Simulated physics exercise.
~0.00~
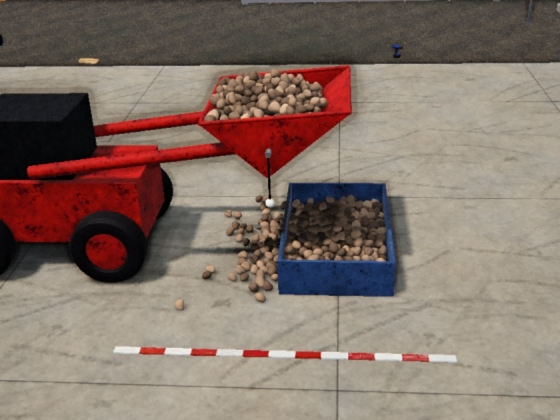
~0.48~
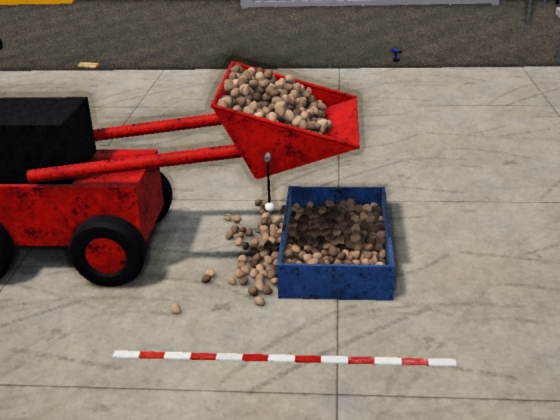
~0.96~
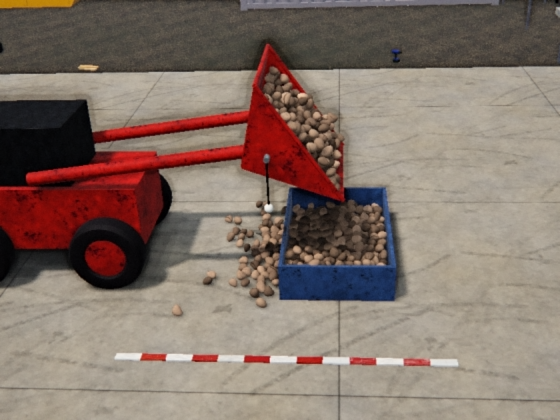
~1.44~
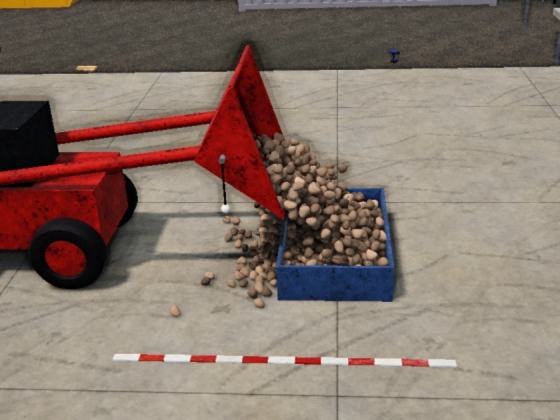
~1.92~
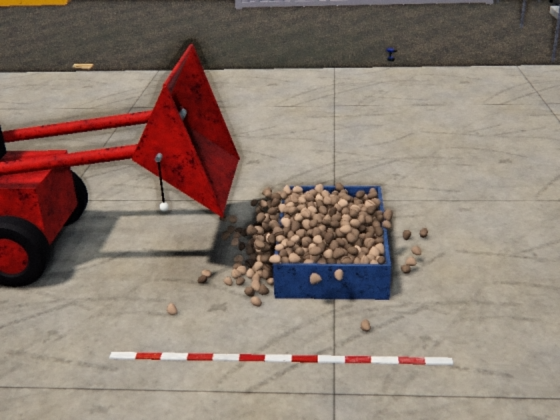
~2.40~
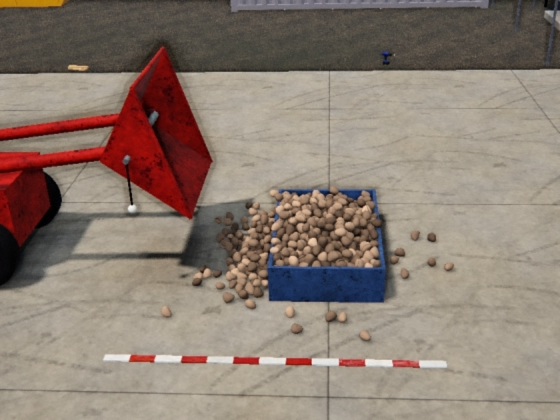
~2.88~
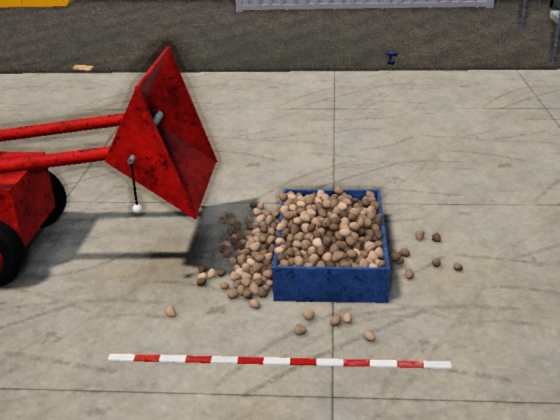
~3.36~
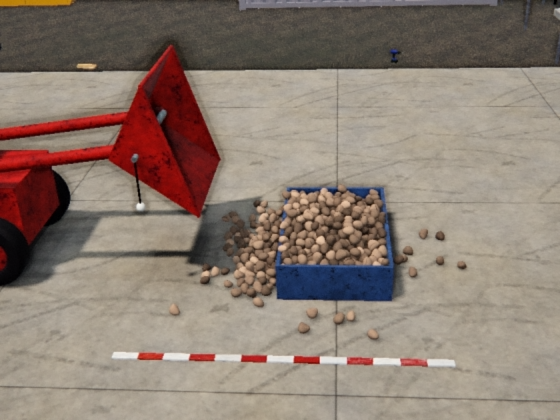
In the video, a red loader tips its raised bucket of brown stones toward a partly filled blue bin, then backs away to the left as they pour out, leaving the bin heaped, with stones piled at its left side and a few scattered around it.
